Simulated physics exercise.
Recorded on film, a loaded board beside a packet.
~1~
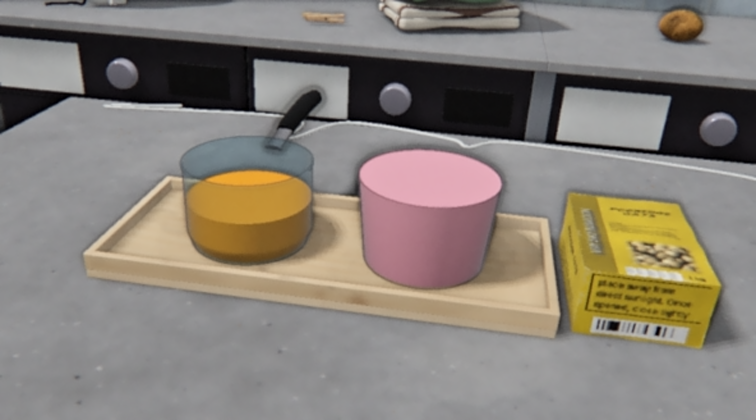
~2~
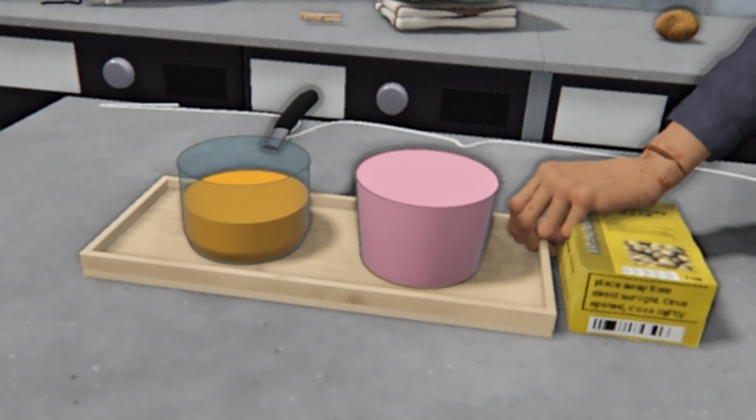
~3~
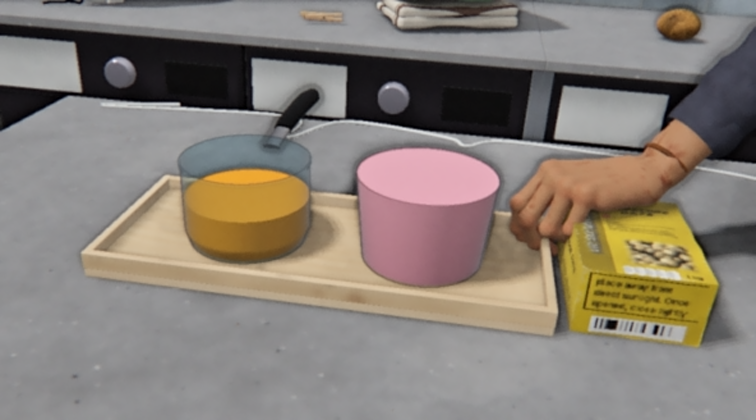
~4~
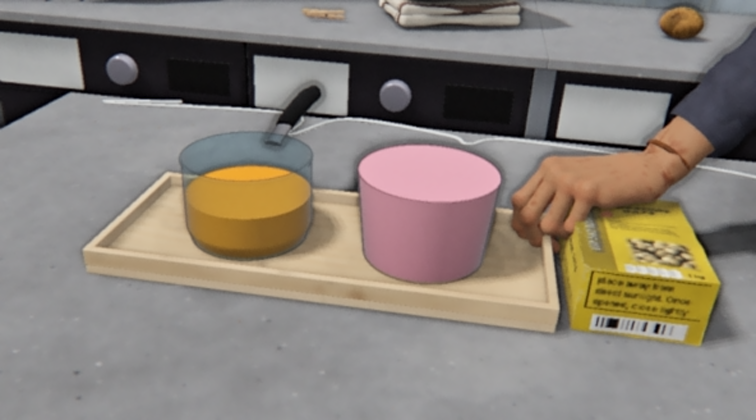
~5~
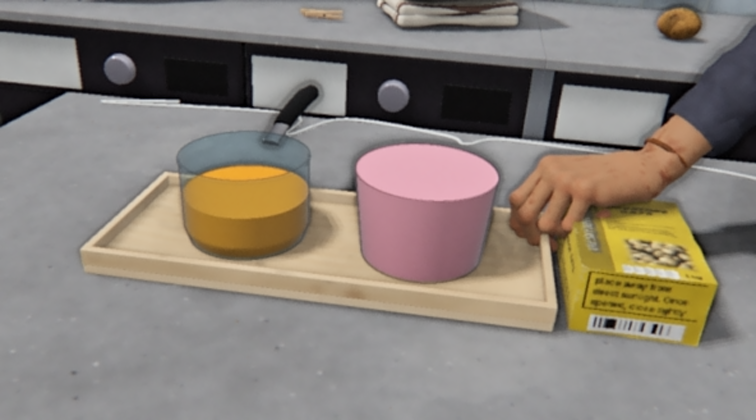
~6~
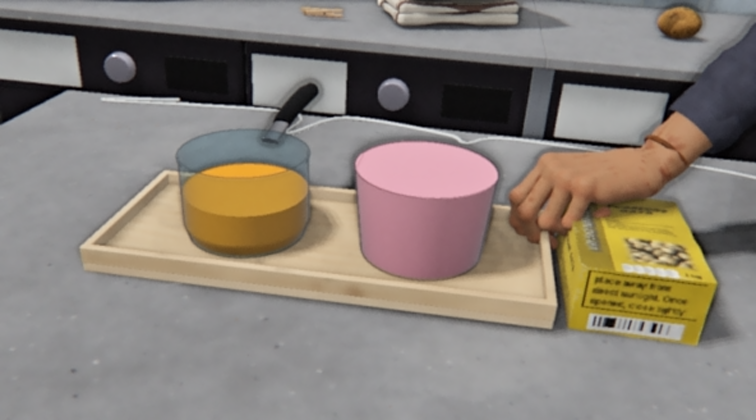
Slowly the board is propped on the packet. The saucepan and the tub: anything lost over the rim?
Saucepan: It will retain its contents; tub: It will release some contents.
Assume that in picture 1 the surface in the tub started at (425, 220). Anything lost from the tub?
Honestly, I reckon it comes through fine.
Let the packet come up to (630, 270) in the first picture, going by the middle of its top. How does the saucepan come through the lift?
Result: Sheds nothing.
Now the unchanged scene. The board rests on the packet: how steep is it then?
10°, more or less.
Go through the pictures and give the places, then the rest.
In the first frame, the board lies flat; saucepan (250, 197) about half full; tub (426, 216) full to the brim; packet (644, 310).
The second frame shows a hand takes the end of the board; saucepan about half full, surface at (246, 196); tub full to the brim, surface at (427, 176).
In the third frame, the end has come up a little; saucepan (248, 195) about half full; tub (424, 215) full to the brim.
The fourth frame shows slope near 0°; saucepan about half full, surface at (249, 192); tub full to the brim, surface at (430, 172); packet (643, 308).
The fifth frame shows the board slopes by about 1°; saucepan (246, 192) about half full; tub (424, 210) full to the brim.
In the sixth frame, the end is rising; saucepan about half full, surface at (246, 188); tub full to the brim, surface at (427, 169); packet (640, 307).
Soon after, the board slopes by about 5°; saucepan, nothing has left it; tub, some has gone over its rim.
Later, the board slopes by about 11°; saucepan, nothing has left it; tub, some has gone over its rim.
In the end, the board slopes by about 10°, resting on the packet; saucepan, nothing has left it; tub, some has gone over its rim.
